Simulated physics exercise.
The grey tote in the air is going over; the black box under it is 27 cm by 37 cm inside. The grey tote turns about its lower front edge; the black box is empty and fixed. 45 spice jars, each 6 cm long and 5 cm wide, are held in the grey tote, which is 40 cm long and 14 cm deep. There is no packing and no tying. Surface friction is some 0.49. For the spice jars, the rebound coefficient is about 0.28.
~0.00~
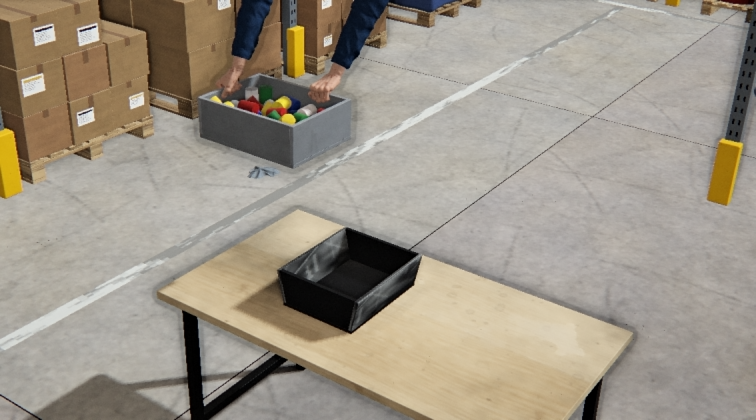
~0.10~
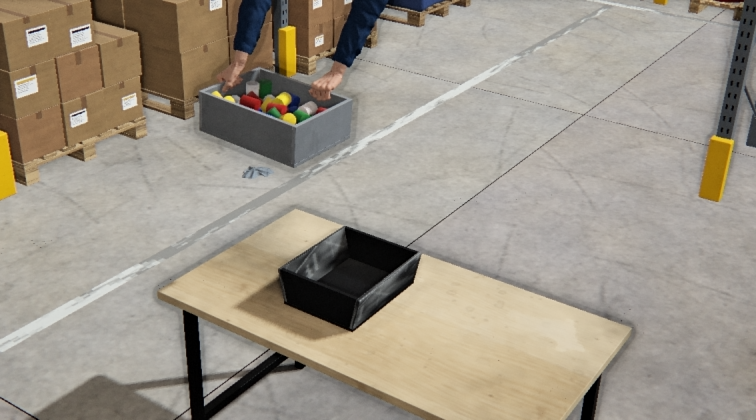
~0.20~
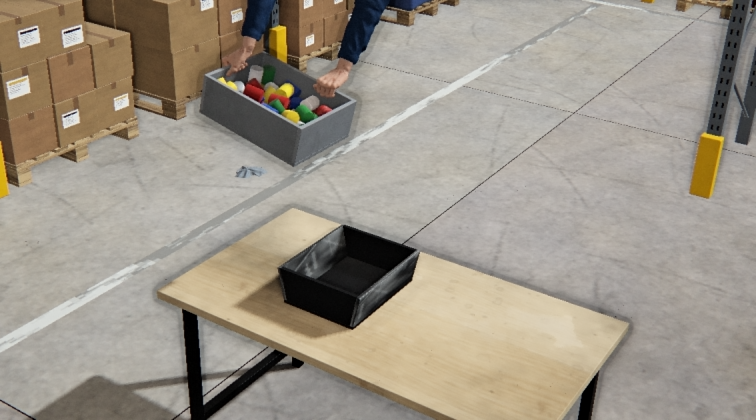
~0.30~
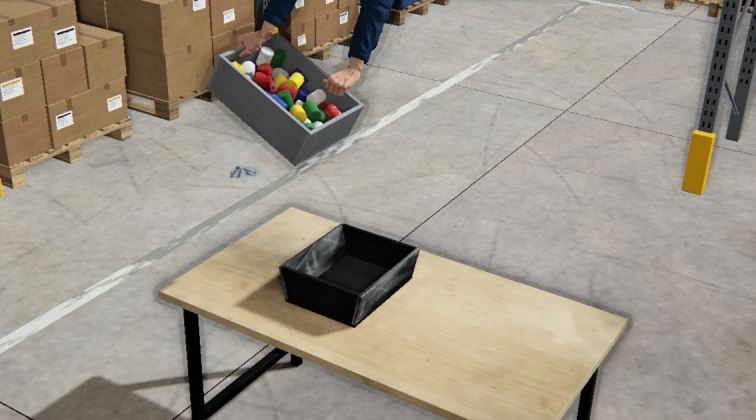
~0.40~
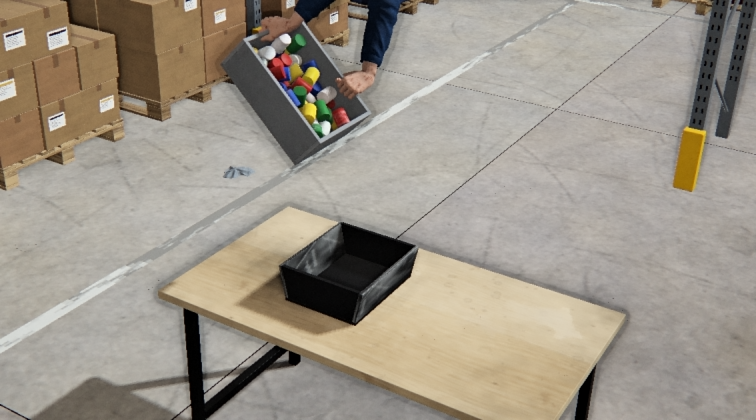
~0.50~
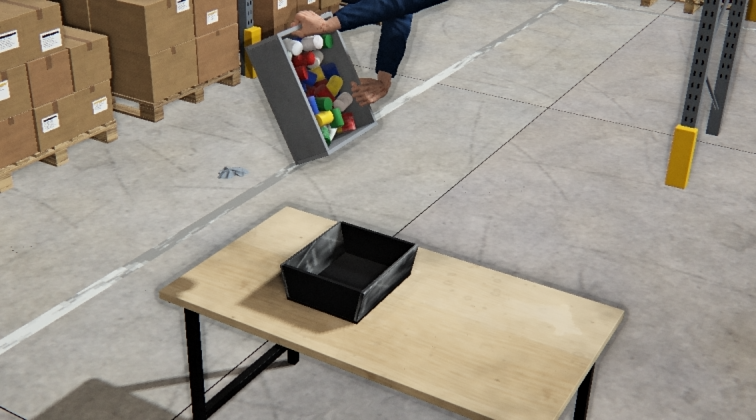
In the video, two hands hold a grey tote of small multicoloured jars in the air beyond a wooden table with an empty black box on it, then tilt the tote steeply while the jars stay inside.
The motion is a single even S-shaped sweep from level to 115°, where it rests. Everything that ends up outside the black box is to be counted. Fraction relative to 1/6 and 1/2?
Above 1/2.
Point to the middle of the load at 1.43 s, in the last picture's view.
Look near pixel (450, 313).
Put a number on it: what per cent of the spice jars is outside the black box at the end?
I'd put it at around 80 percent of them.
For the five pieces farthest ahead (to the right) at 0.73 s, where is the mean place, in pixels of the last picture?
Centre approx. at (379, 152) px.
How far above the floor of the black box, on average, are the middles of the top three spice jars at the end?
Roughly 3 cm.
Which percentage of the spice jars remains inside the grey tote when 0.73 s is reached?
80 %.
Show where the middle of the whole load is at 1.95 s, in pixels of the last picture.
Somewhere near (456, 317) in pixels.
After 0.73 s, tilt 99°; 35 still in the grey tote and 10 in the air.
After 1.02 s, tilt 115°; 6 still in the grey tote, 15 outside the black box and 24 in the air.
After 1.43 s, tilt 115°; 1 still in the grey tote, 8 in the black box, 35 outside the black box and 1 in the air.
Final count (at 1.95 s), 10 in the black box and 35 outside the black box. Asked share, 35 of 45, 78 per cent.
